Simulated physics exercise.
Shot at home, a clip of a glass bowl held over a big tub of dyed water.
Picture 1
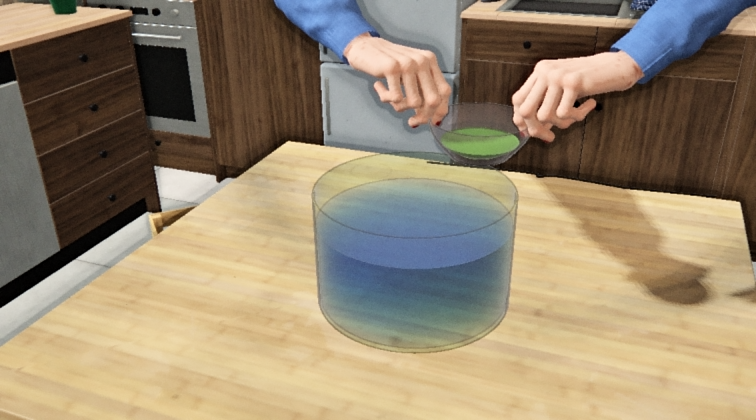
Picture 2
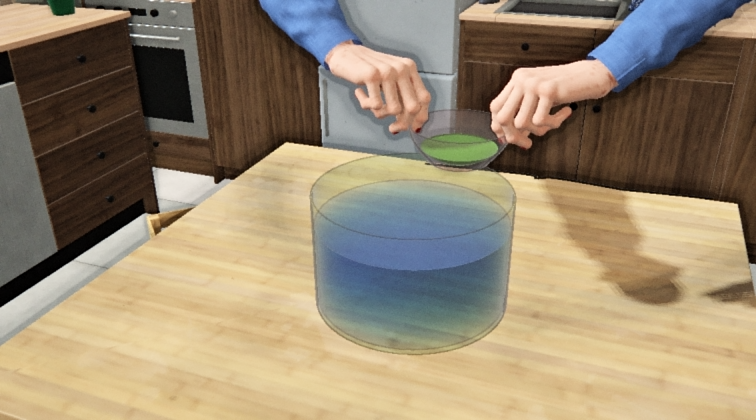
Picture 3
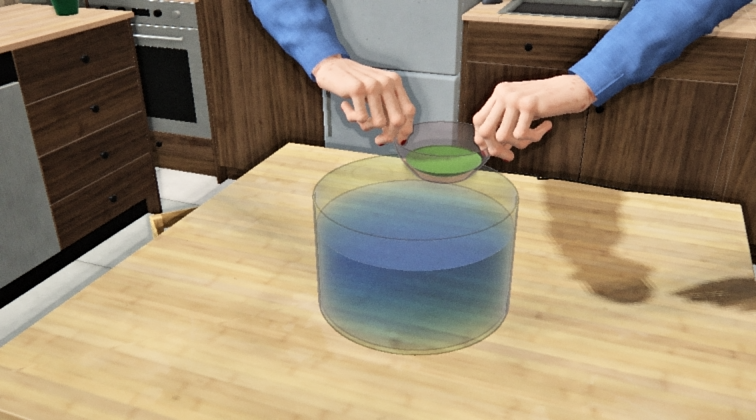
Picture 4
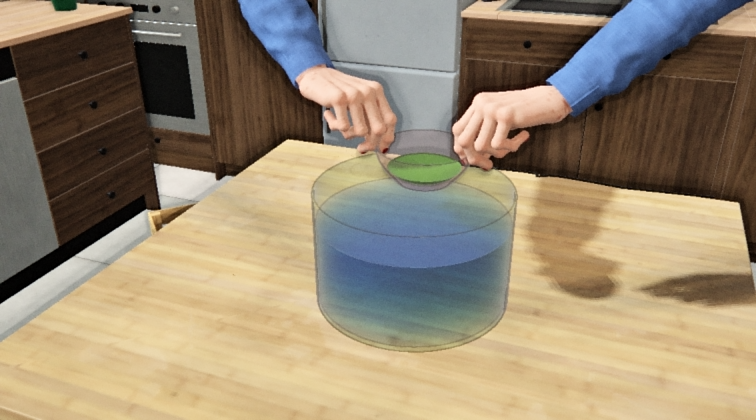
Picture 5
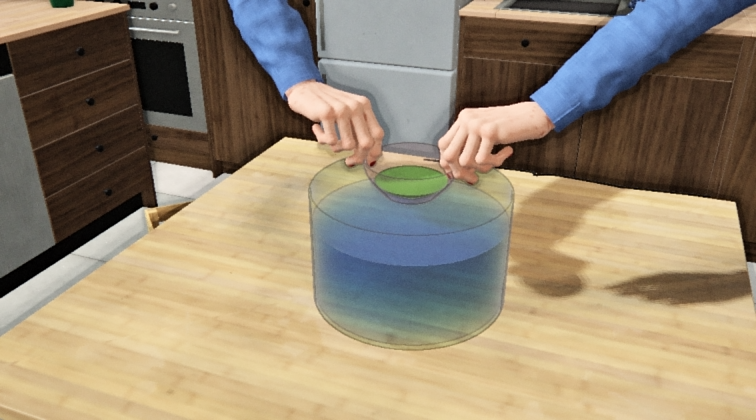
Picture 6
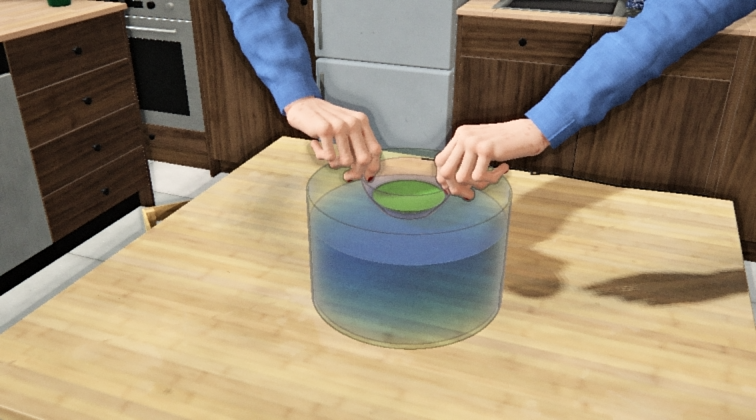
We see two hands holding a small clear bowl of green liquid above a big tub of blue liquid on a wooden table; the hands move the bowl left and lower it until it is just over the blue surface.
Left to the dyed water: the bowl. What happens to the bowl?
The bowl stays afloat.
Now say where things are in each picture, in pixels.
The first frame shows bowl (480, 135) about a third full; above the big tub.
The second frame shows bowl about a third full, surface at (459, 147); coming down.
The third frame shows bowl (444, 153) about a third full; lower.
The fourth frame shows bowl about a third full, surface at (424, 167); lower still.
The fifth frame shows bowl (411, 175) about a third full; close to the surface.
The sixth frame shows bowl about a third full, surface at (408, 195); just over the surface.
Next, the bowl dips into the dyed water.
After that, it bobs and steadies.
Finally, the bowl floats with about half of its side showing.
